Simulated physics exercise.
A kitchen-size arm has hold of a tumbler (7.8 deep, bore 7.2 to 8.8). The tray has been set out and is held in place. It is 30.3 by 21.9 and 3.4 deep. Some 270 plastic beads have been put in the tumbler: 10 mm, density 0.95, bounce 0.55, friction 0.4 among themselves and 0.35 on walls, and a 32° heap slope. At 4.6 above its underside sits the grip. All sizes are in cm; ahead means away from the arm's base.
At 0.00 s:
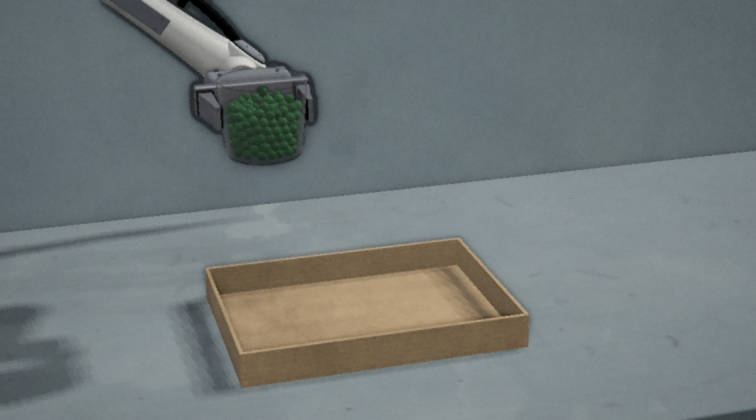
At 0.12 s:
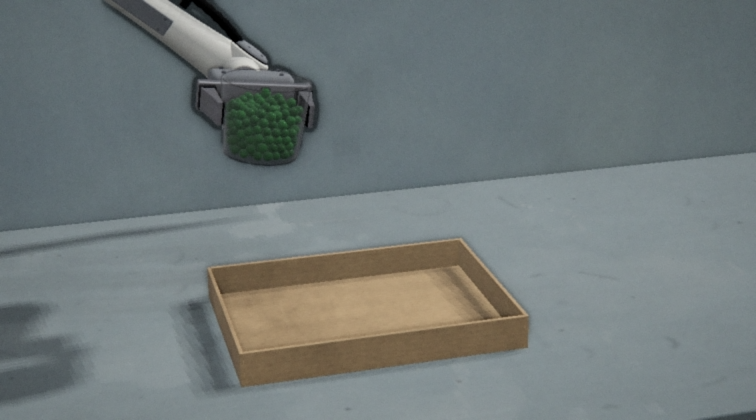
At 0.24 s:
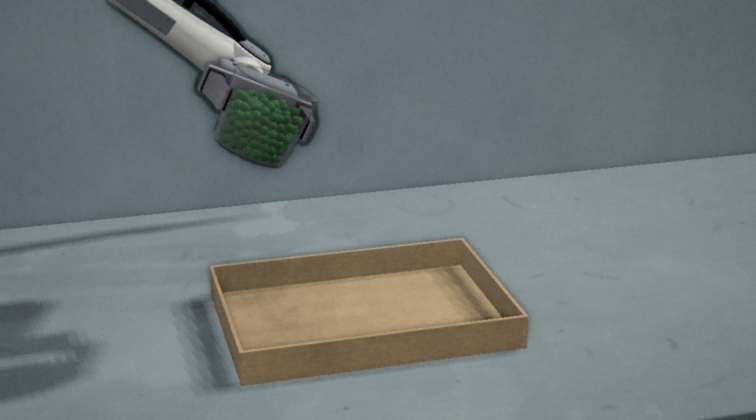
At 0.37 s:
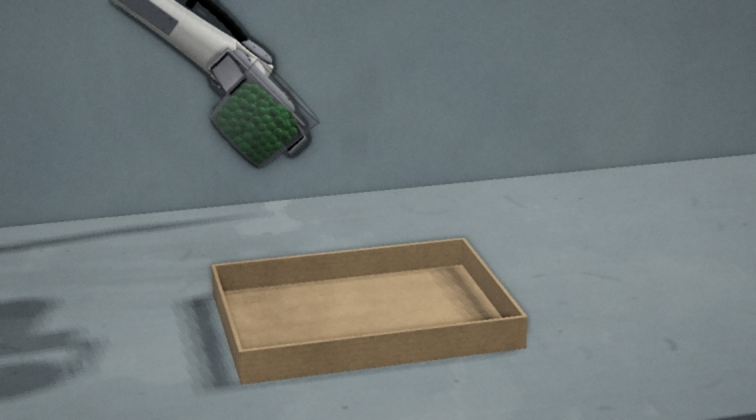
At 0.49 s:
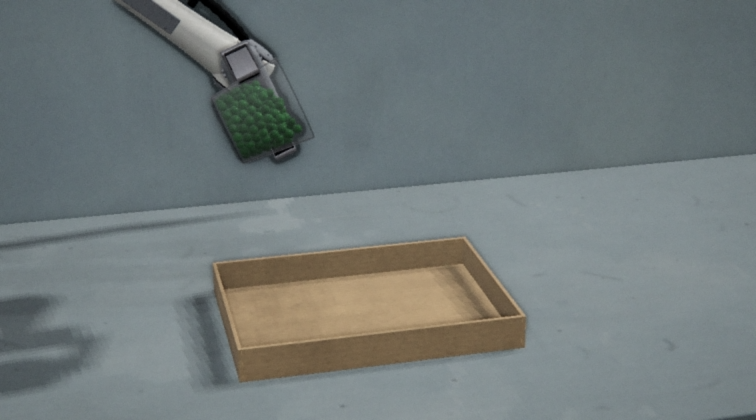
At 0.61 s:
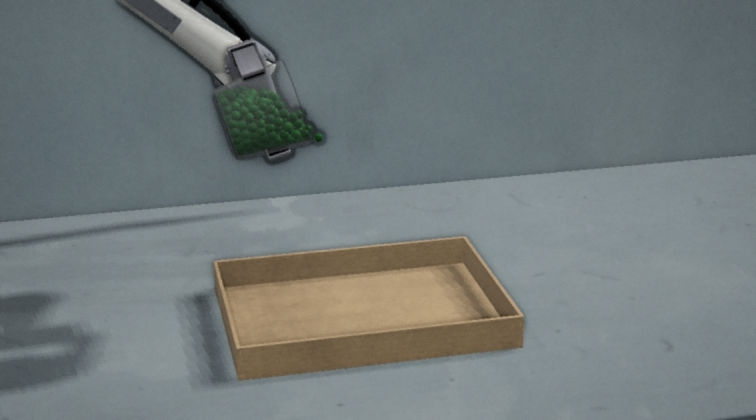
A robotic arm reaching in from the upper left turns a clear tumbler packed with green beads, tilting it steadily until it leans well over and a few beads bulge past its right edge. Below it, a shallow tan tray sits still on a pale grey-blue surface. The view, from slightly above against a plain blue-grey wall, stays almost unchanged.
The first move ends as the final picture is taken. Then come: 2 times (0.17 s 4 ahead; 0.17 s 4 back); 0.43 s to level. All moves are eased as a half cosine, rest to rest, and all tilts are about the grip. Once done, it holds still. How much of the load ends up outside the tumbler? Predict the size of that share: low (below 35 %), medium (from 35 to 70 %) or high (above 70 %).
Predicted share: Medium.
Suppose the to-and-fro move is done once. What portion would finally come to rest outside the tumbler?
In that case, some 35 per cent.
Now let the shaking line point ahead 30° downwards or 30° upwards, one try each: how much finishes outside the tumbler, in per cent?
First try some 40 %, second try some 55 %.
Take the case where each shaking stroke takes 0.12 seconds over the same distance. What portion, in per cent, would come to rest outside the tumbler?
That change gives some 75 percent.
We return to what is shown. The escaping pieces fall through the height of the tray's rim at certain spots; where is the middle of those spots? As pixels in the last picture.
Check roughly (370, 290) in the last picture.
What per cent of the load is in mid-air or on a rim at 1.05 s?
7 %.
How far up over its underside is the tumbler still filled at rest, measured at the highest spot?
I'd say near 5.0 cm from the bottom.
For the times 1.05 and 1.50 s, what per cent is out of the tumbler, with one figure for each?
The share out is 35 per cent at the earlier time and 55 per cent at the later one.
By 1.05 s, tilted 75° forward, highest piece 25 above the table; 173 in the tumbler, 76 in the tray, 18 in flight or on a rim.
By 1.50 s, tilted 39° forward, highest piece 26 above the table; 142 in the tray, 122 in the tumbler, 1 on the table or floor, 2 in flight or on a rim.
By 1.92 s, level, highest piece 26 above the table; 146 in the tray, 120 in the tumbler, 1 on the table or floor.
By 2.97 s, level, highest piece 26 above the table; 146 in the tray, 120 in the tumbler, 1 on the table or floor.
Final count, 146 in the tray, 120 in the tumbler, 1 on the table or floor. That is 55 % outside the tumbler.
